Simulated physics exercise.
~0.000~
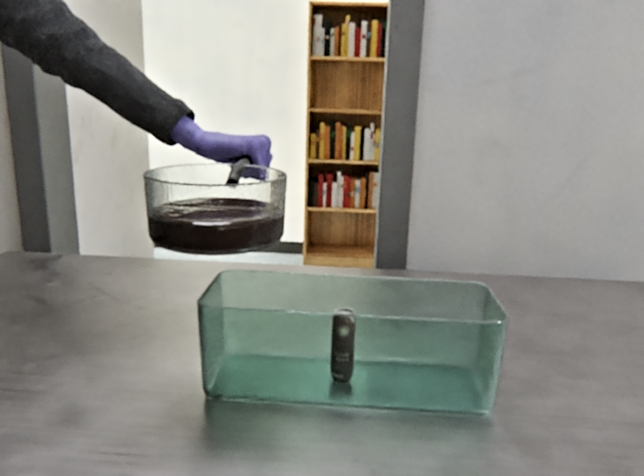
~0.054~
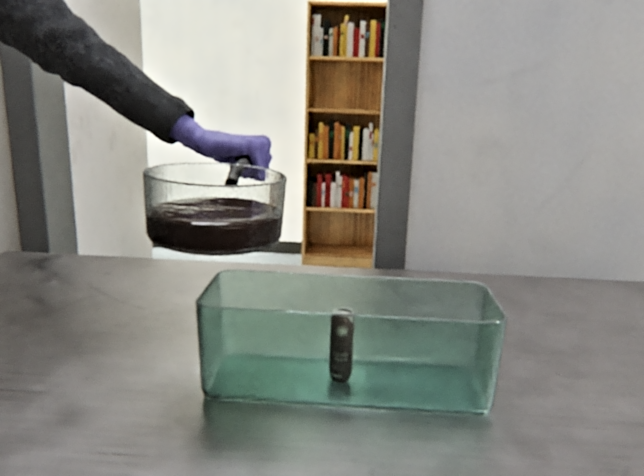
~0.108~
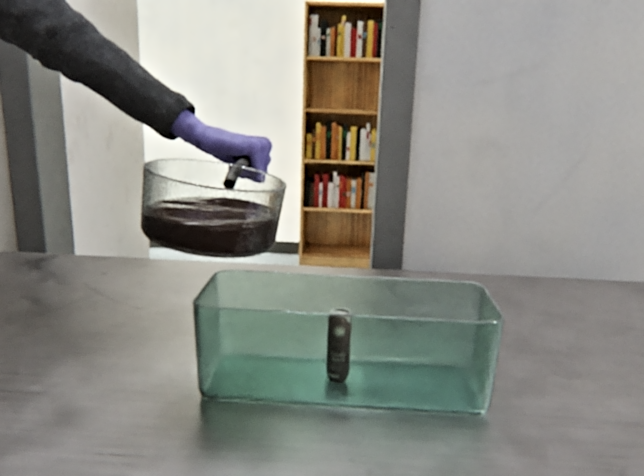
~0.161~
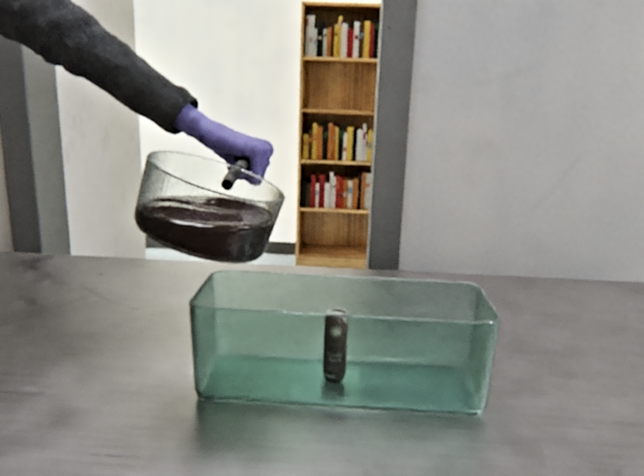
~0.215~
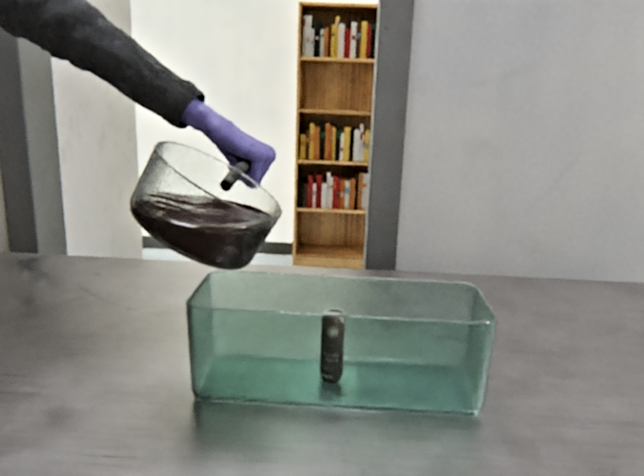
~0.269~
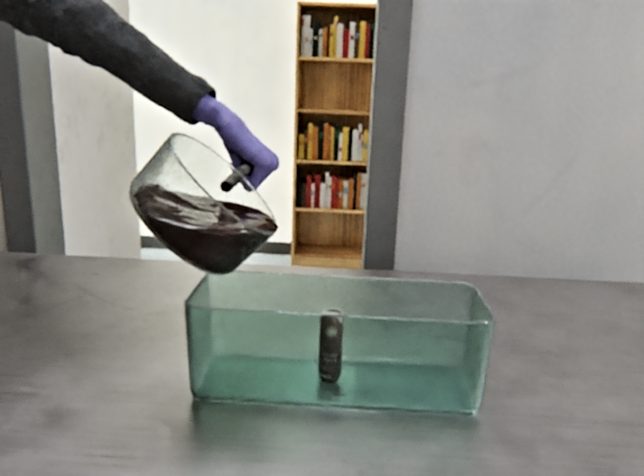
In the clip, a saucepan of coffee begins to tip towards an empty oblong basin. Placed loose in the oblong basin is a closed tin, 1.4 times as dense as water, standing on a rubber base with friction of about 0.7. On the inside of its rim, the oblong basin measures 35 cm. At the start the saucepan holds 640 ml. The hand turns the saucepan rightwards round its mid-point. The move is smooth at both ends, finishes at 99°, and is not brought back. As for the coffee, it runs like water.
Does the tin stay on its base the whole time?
I expect it will stay vertical.
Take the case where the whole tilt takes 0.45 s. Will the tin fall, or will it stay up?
In that case the tin stays vertical.
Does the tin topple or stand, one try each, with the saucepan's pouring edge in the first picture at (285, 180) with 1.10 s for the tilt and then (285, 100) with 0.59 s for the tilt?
Try 1: Still standing; try 2: Tipped over.
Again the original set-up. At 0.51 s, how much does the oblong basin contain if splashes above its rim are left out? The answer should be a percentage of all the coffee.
Roughly 50 percent of it.
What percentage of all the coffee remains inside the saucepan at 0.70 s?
Remaining share: Approx. 12 %.
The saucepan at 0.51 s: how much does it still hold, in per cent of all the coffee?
Roughly 28 %.
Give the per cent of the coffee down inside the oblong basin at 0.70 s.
Roughly 84 percent of it.
After 0.51 s the tilt is 95° and 28 per cent is still to pour; the tin stands where it began.
After 0.70 s the tilt is 99° and 12 per cent is still to pour; the tin stands where it began.
After 0.88 s the tilt is 99° and 2 per cent is still to pour; the tin stands where it began.
After 1.09 s the tilt is 99° and 1 per cent is still to pour; the tin stands where it began.
In the end the tin stands where it began.
